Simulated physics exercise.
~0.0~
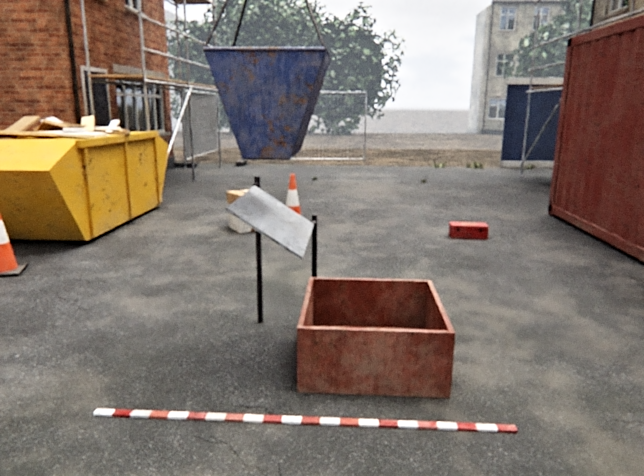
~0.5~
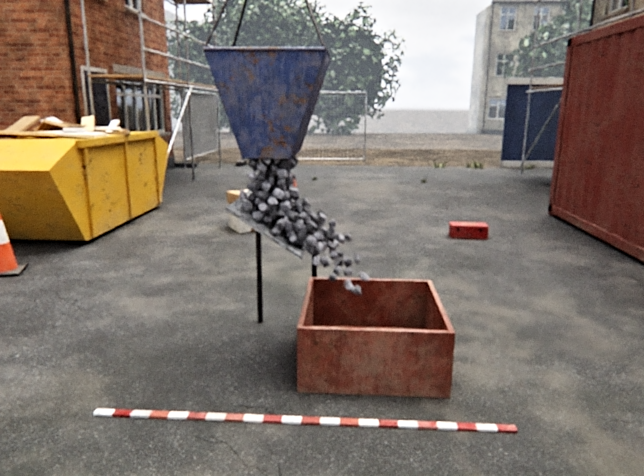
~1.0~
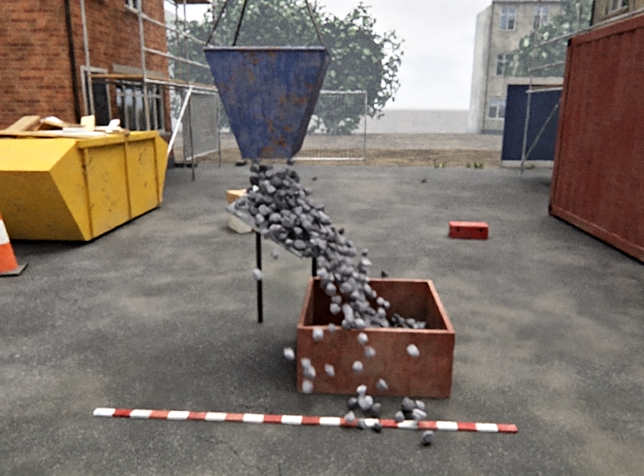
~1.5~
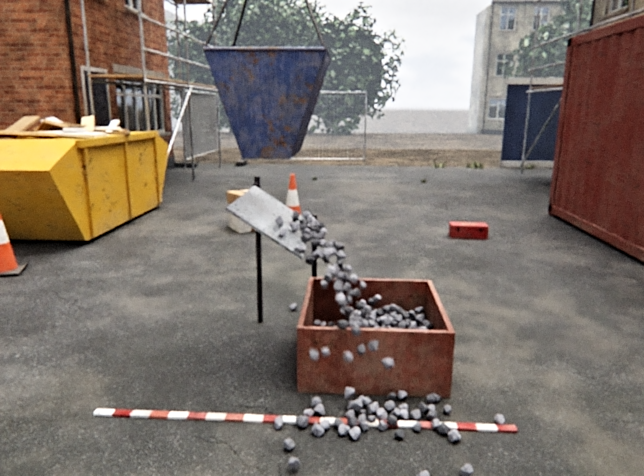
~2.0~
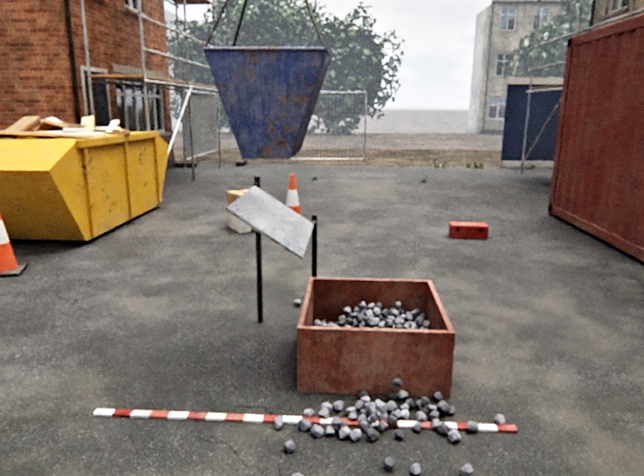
The clip shows grey stones dropping from a hanging blue skip onto a sloping steel plate and sliding down to the right into an open reddish bin. Most settle inside the bin, while some spill onto the ground in front, around a red-and-white striped staff.
